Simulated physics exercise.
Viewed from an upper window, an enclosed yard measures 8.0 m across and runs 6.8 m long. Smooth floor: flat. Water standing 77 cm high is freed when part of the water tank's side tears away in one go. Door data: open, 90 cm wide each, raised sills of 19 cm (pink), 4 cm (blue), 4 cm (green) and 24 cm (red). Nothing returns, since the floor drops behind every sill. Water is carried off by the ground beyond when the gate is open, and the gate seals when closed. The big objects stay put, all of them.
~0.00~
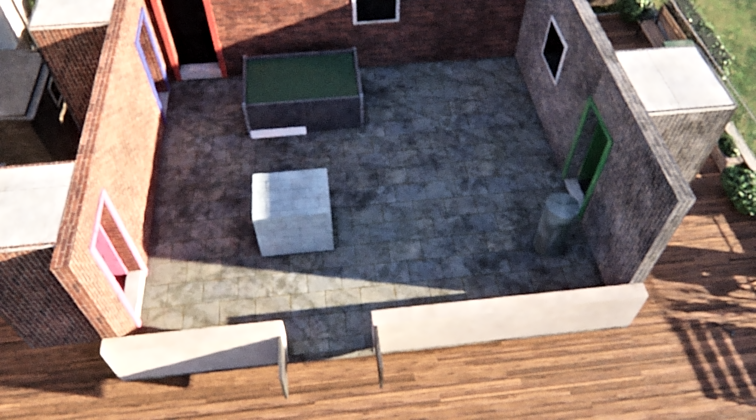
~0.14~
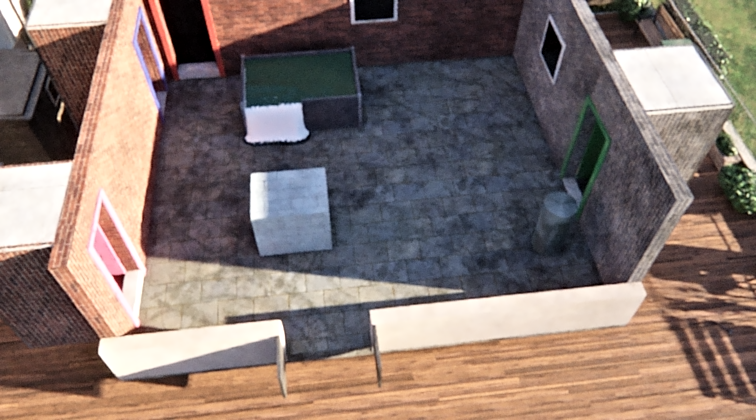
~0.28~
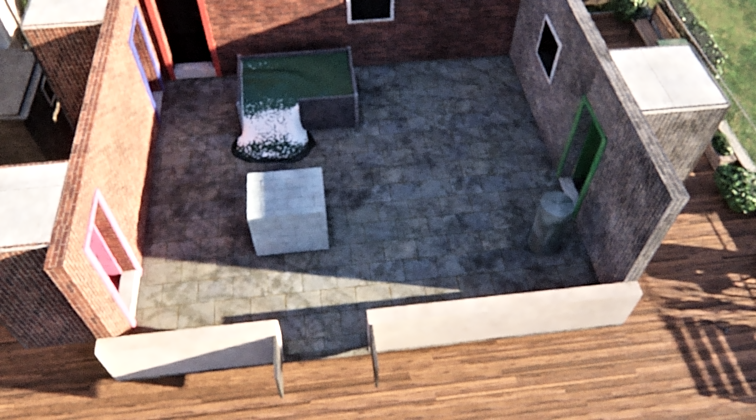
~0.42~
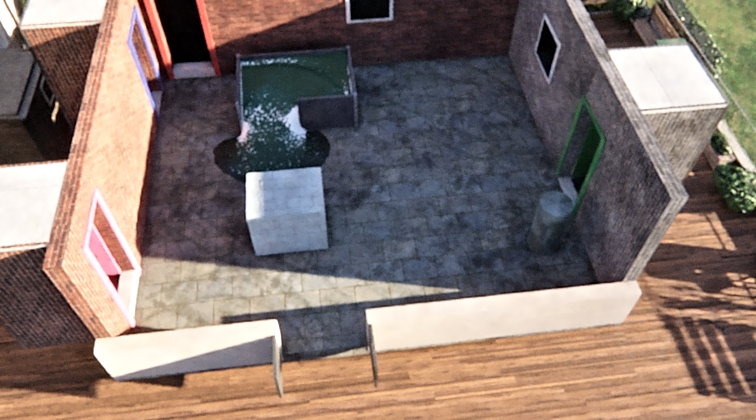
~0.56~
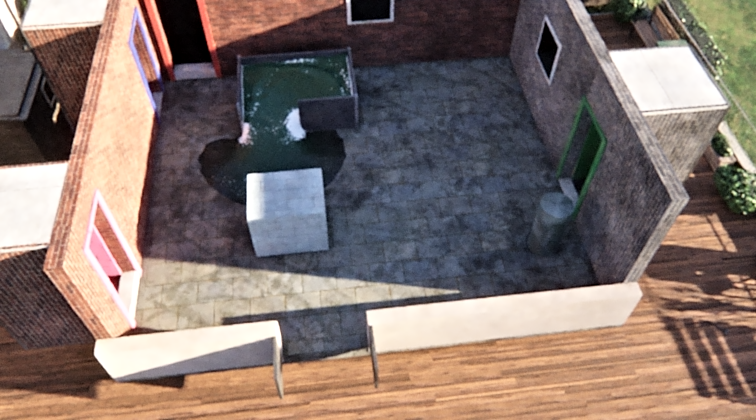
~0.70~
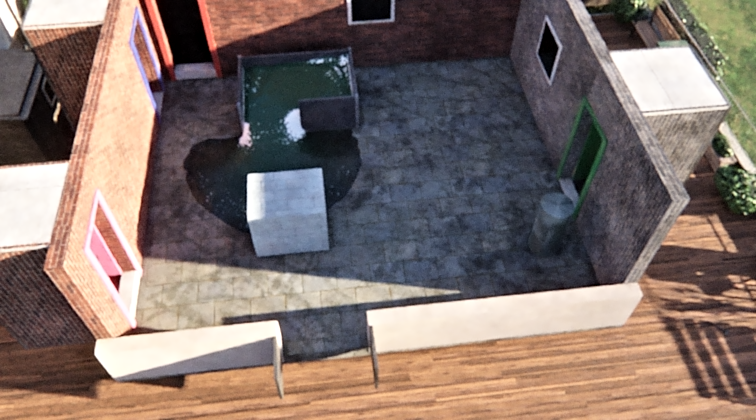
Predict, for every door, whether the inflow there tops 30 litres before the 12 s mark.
Prediction: At the pink door it falls short of 30 litres; at the blue door it falls short of 30 litres; at the green door it tops 30 litres; at the red door it falls short of 30 litres.
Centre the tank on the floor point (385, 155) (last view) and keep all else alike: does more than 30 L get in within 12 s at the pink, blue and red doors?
Pink stays inside, blue stays inside, red stays inside, judged against that limit.
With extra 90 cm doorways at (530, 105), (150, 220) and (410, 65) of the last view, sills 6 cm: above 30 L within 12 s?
So, in the order given, it's shy of the mark, then beyond the mark, then shy of the mark.
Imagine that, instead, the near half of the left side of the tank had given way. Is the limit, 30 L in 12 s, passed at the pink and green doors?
Pink: Within limit; green: Within limit.
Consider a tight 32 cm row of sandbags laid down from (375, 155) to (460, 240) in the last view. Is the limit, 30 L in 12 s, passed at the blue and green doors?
Against that limit: Blue not over, green under.
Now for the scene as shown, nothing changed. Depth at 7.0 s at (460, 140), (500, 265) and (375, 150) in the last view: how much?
I'd read it as roughly 2, 6 and 1 cm, in that order.
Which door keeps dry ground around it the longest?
That would be the red door, last of all.
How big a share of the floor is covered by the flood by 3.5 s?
Roughly 60 percent.
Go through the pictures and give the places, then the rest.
The first frame shows still water, 77 cm deep, in the water tank at (302, 79).
In the second frame, the front is at (248, 142), 0.7 m from the gap at (276, 121); 0.3 m2 of floor is under water; 77 cm left at the back of the water tank.
In the third frame, water pours out at (273, 123) and has run 0.9 m, to (301, 156); typically 12 cm deep outside, 77 cm at the water tank's back.
In the fourth frame, water pours out at (272, 123) and has run 1.5 m, to a hidden place; typically 9 cm deep outside, 70 cm at the water tank's back.
In the fifth frame, the front is at a hidden place, 2.0 m from the gap at (273, 125); 4.1 m2 of floor is under water; 65 cm left at the back of the water tank.
In the sixth frame, water pours out at (273, 124) and has run 2.5 m, to (248, 228); typically 5 cm deep outside, 66 cm at the water tank's back.
After 1.4 s water covers 25 % of the floor and is deepest (43 cm) near (273, 205); pink door not reached, blue door not reached, green door not reached, red door not reached.
After 2.2 s water covers 35 % of the floor and is deepest (44 cm) near (130, 358); pink door 22 cm at the sill, 2 L in, blue door not reached, green door not reached, red door not reached.
After 3.5 s water covers 60 % of the floor and is deepest (29 cm) near (157, 316); pink door 19 cm at the sill, 6 L in, blue door not reached, green door 2 cm at the sill, 0 L in, red door not reached.
After 7.0 s water covers 85 % of the floor and is deepest (16 cm) near (595, 308); pink door 12 cm at the sill, 11 L in, blue door 2 cm at the sill, 0 L in, green door 10 cm at the sill, 41 L in, red door 6 cm at the sill, 0 L in.
After 12.0 s water covers 95 % of the floor and is deepest (10 cm) near (349, 76); pink door 5 cm at the sill, 11 L in, blue door 5 cm at the sill, 1 L in, green door 6 cm at the sill, 95 L in, red door 5 cm at the sill, 0 L in.
